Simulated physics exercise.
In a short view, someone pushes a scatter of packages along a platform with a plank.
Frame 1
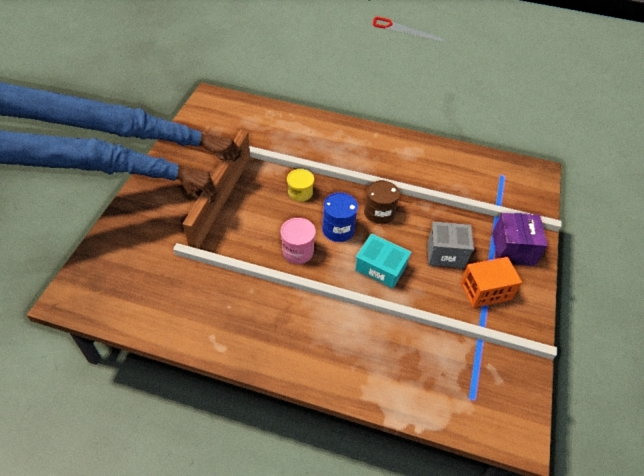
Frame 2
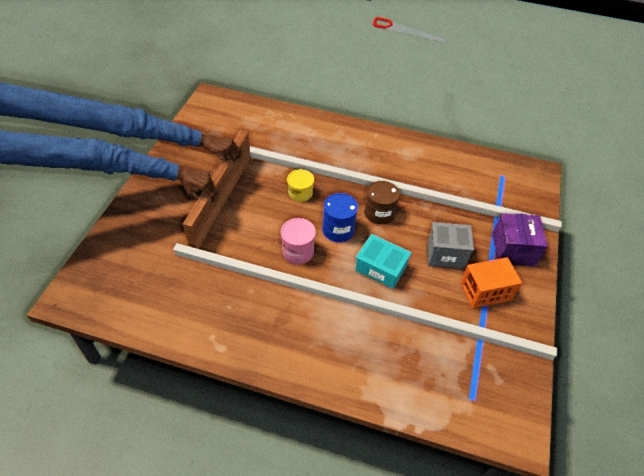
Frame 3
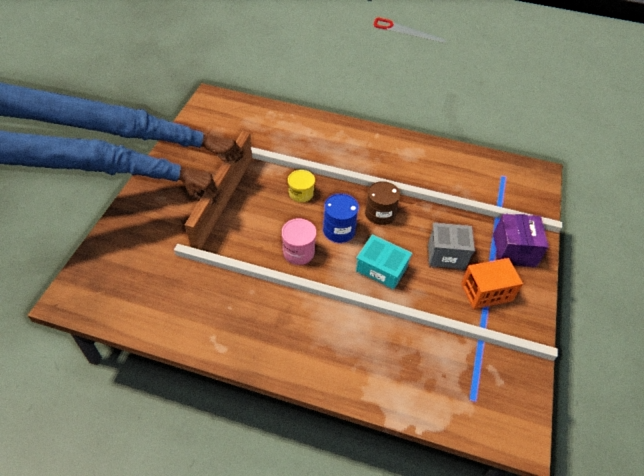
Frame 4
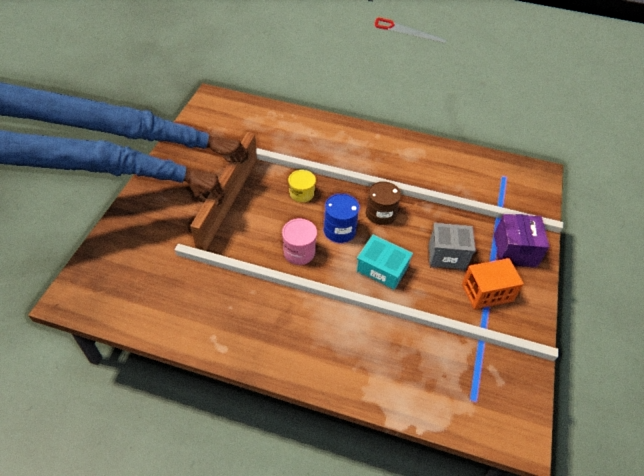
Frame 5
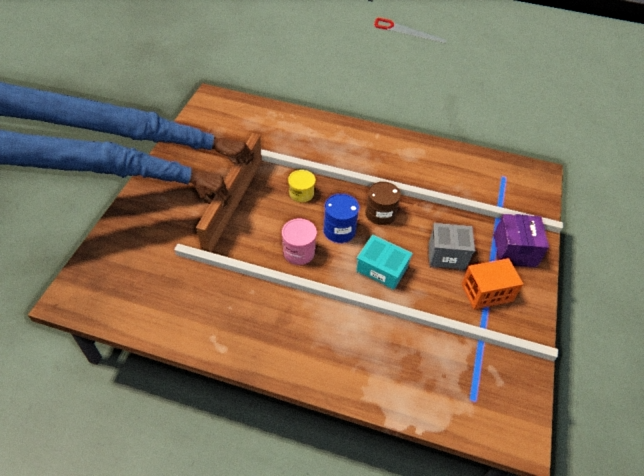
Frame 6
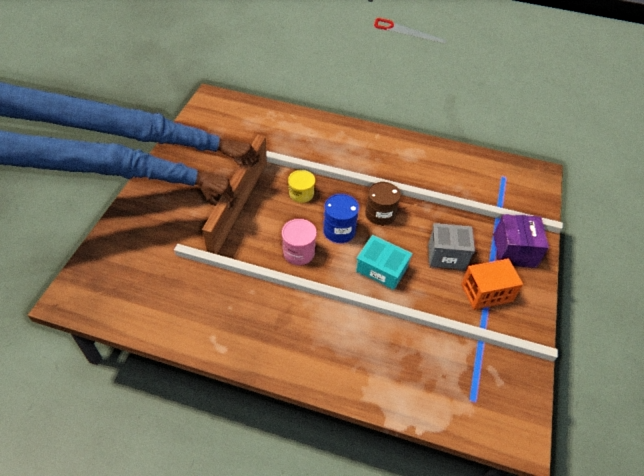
Two hands slide a wooden plank slightly right toward scattered colourful containers, which stay still.
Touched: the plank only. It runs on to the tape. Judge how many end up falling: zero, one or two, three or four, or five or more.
The tally of falls will come to a mere one or two.
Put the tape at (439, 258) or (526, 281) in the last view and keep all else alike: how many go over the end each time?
That would be 0, then 5.
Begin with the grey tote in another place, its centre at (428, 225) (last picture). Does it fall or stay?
In that case it holds its spot.
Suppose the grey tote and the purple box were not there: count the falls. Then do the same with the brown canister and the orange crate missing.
Try 1: 1; try 2: 1.
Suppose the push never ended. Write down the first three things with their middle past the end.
Purple box, orange crate, grey tote.
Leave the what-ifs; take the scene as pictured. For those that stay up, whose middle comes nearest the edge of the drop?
Answer: The grey tote.
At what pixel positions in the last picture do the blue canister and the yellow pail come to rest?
The blue canister ends up near (513, 263), and the yellow pail near (511, 234).
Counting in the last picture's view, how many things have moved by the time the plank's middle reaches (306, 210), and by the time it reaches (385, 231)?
First position 2; second position 6.
Early on, none off yet; purple box at rest near (520, 241); orange crate at rest near (491, 284); grey tote at rest near (450, 247).
A while later, none off yet; purple box at rest near (520, 241); orange crate travelled a little near (498, 284); grey tote travelled about its own width near (474, 244).
Finally, the number that fall off is one or two; lost, orange crate and purple box.
